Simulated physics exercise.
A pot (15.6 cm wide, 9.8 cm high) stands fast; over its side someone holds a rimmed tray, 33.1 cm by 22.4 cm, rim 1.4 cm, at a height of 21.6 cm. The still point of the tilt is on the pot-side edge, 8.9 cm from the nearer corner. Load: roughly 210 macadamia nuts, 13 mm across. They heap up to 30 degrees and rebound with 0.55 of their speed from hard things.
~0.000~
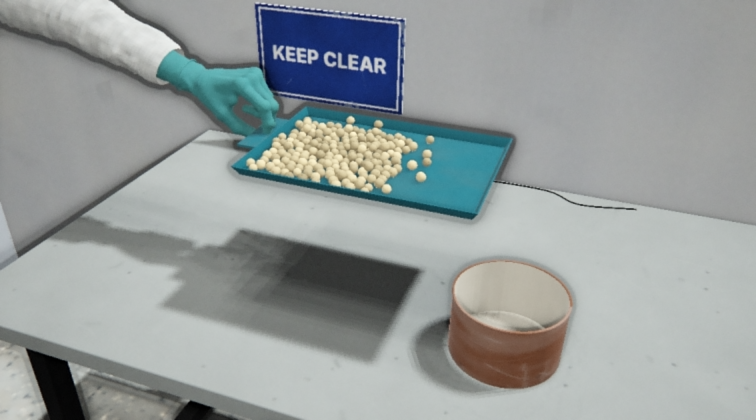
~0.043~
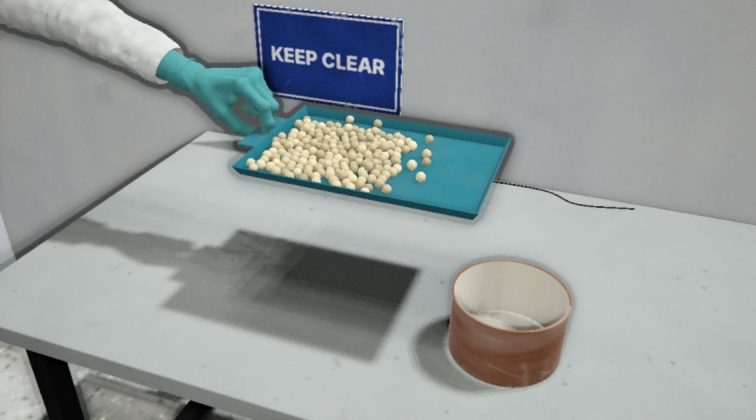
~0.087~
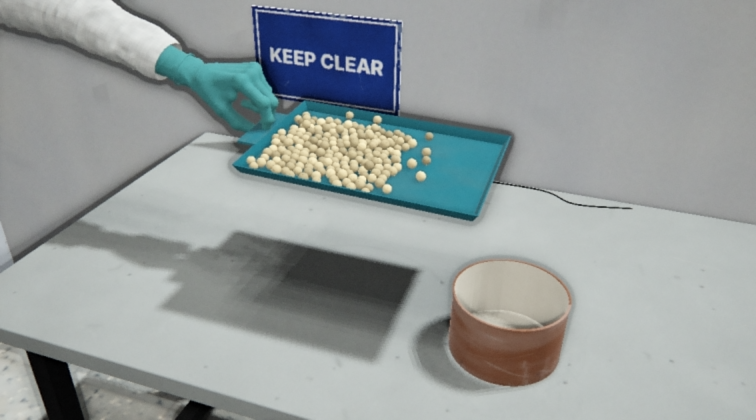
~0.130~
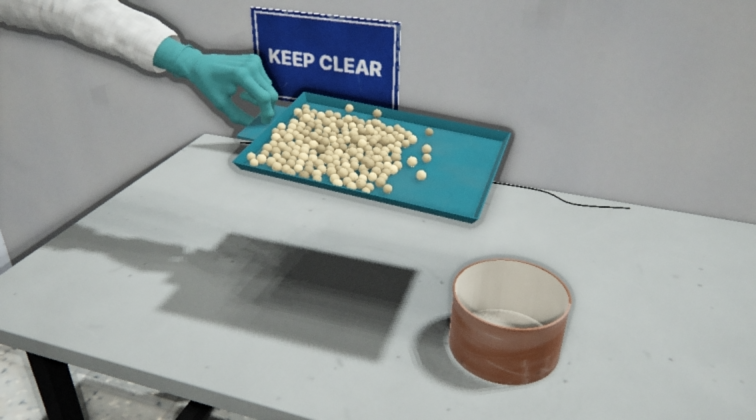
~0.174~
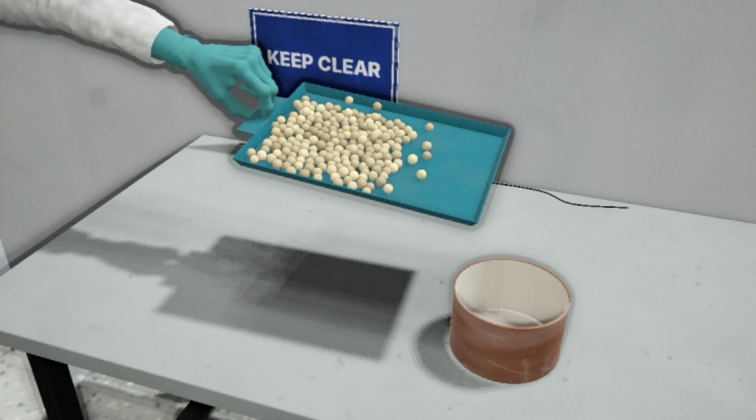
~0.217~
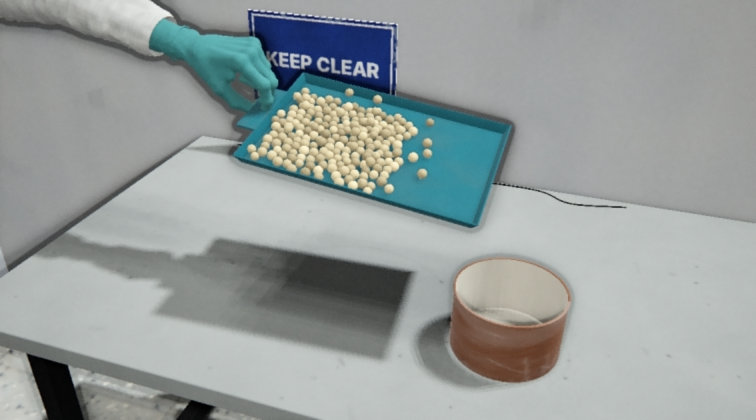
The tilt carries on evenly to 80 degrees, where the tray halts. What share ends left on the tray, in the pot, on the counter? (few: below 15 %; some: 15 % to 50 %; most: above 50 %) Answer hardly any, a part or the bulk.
Tray hardly any, pot a part, counter the bulk.
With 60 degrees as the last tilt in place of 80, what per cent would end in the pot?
It would be near 40 per cent.
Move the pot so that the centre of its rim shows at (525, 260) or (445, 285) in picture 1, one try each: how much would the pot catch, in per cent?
Some 0 and 70 per cent.
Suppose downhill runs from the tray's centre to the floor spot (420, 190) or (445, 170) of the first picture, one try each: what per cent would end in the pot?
About 65 and 20 per cent.
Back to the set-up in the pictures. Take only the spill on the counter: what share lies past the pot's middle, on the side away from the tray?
Some 20 per cent.
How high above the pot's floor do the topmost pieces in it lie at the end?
Roughly 2.5 cm.
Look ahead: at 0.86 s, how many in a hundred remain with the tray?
Roughly 40 per cent.
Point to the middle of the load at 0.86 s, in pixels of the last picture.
Around (429, 262).
After 0.60 s, tilt 46 degrees; the tray holds 100 %, the pot 0 %.
Then, at 0.86 s, tilt 67 degrees; the tray holds 40 %, the pot 15 %.
Then, at 1.22 s, tilt 80 degrees; the tray holds 0 %, the pot 40 %.
By 2.1 s all is still; tray 0 %, pot 40 %, counter 60 %.
